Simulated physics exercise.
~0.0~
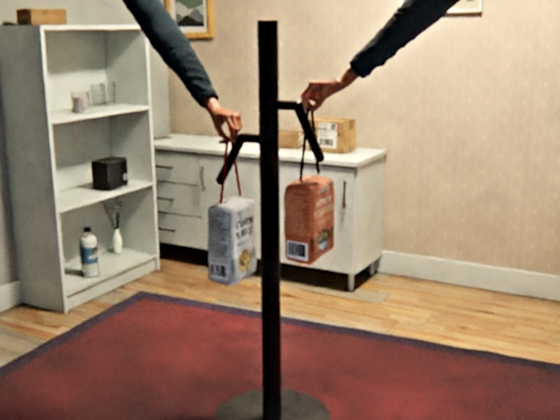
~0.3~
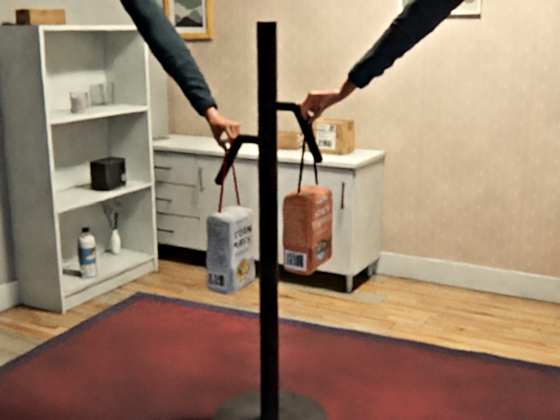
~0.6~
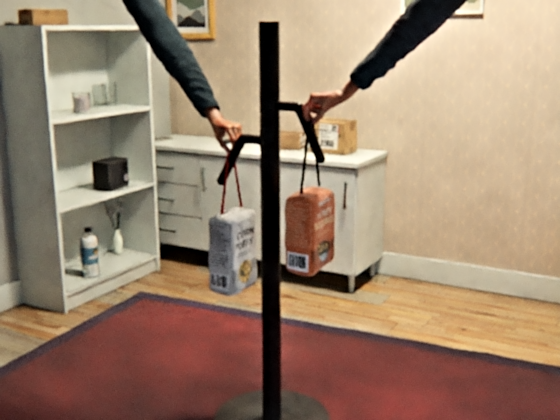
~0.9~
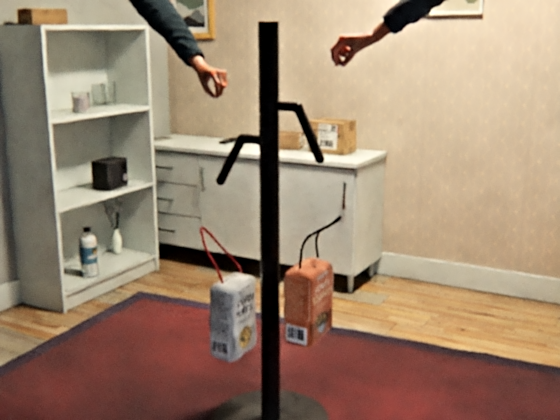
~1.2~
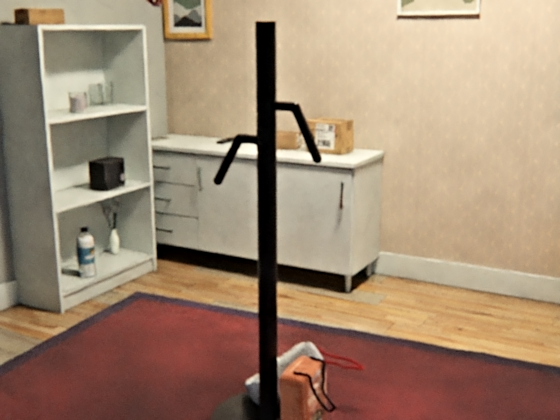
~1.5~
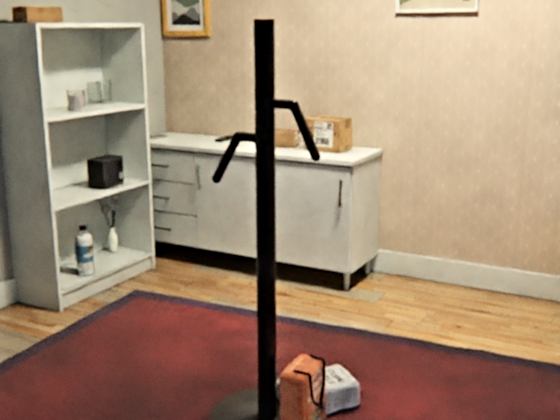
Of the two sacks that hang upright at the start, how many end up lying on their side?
One of them does. The white sack ends up on its side on the floor, while the orange sack stays upright.
